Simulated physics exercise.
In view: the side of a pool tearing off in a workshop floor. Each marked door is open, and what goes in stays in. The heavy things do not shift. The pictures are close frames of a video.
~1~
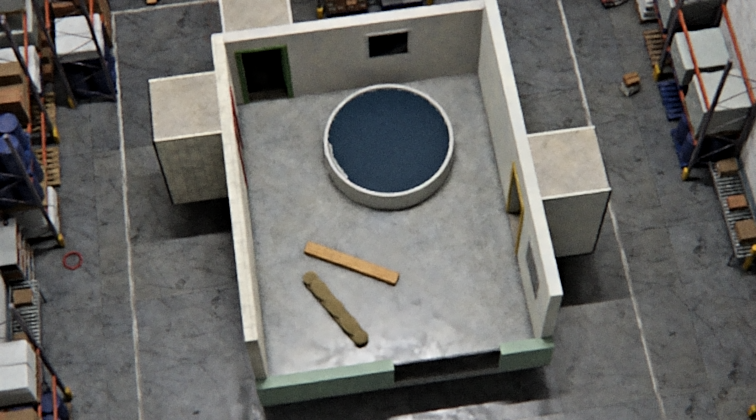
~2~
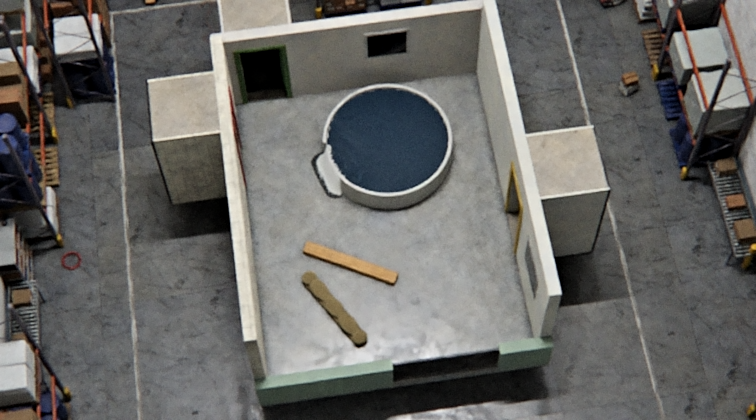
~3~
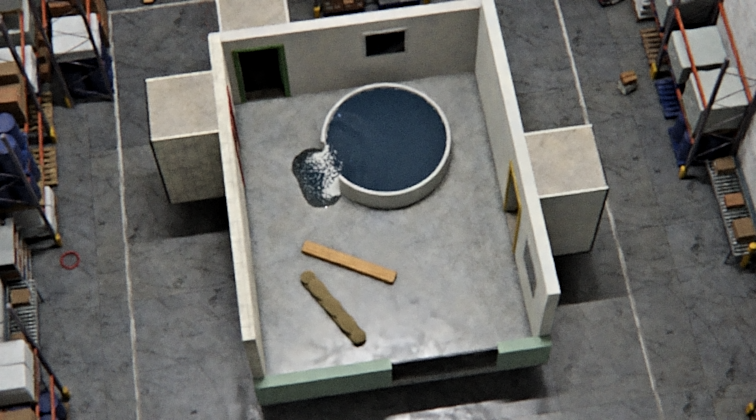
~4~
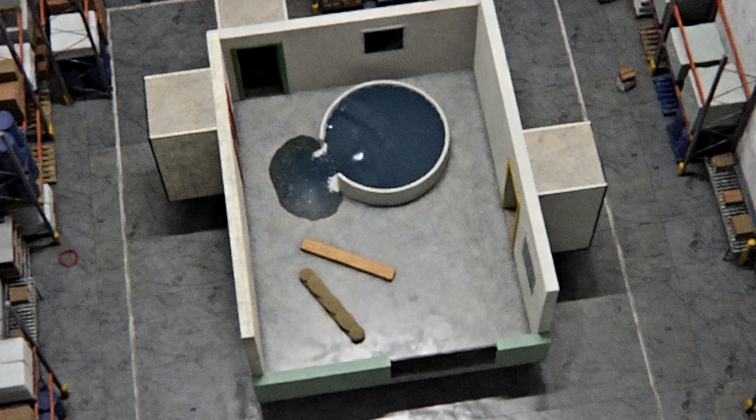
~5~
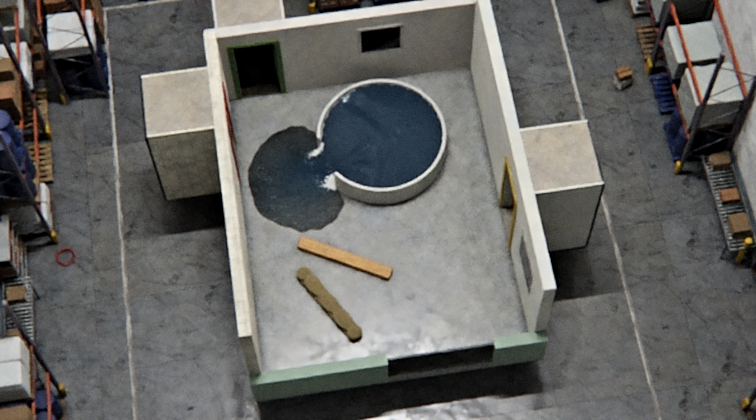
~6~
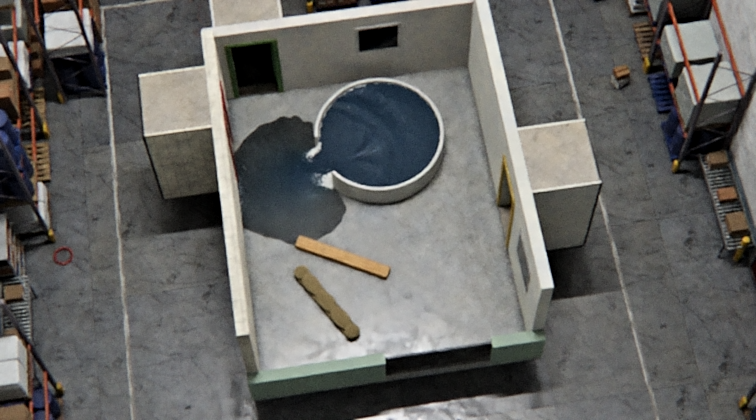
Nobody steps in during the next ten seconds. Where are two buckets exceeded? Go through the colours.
One by one: The red door holds within the limit; the green door floods; the yellow door holds within the limit.
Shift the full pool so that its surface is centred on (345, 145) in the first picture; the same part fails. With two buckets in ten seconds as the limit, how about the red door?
Then: Red door lets more in.
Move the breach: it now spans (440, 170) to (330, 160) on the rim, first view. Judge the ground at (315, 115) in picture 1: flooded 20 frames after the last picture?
Answer: Not flooded.
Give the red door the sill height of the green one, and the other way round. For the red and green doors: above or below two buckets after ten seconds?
In short: Red door floods, green door stays under.
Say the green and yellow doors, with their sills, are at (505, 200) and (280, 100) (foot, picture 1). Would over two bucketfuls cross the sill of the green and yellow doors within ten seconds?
One by one: The green one keeps below it, the yellow one floods.
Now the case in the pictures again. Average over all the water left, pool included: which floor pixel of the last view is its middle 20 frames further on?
Roughly at (337, 181).
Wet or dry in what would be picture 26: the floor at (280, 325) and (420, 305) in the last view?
In turn: Under water, dry.
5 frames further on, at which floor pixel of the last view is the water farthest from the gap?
I would point to (252, 296).
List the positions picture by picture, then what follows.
In the first frame, still water in the pool at (389, 141).
In the second frame, water pours out at (332, 170) and has run to (340, 194).
In the third frame, water pours out at (330, 170) and has run to (312, 202).
In the fourth frame, water pours out at (329, 168) and has run to (273, 166).
In the fifth frame, water pours out at (326, 166) and has run to (263, 210).
In the sixth frame, water pours out at (323, 165) and has run to (242, 221).
A moment on, water covers 20 % of the floor; the red door wet at the sill, nothing in, the green door not reached, the yellow door not reached.
Next, water covers 25 % of the floor; the red door wet at the sill, nothing in, the green door under two buckets in, the yellow door not reached.
Then, water covers 40 % of the floor; the red door wet at the sill, nothing in, the green door over two buckets in, the yellow door not reached.
Later, water covers 70 % of the floor; the red door wet at the sill, nothing in, the green door far over two buckets in, the yellow door not reached.
In the end, water covers 95 % of the floor; the red door wet at the sill, nothing in, the green door far over two buckets in, the yellow door under two buckets in.
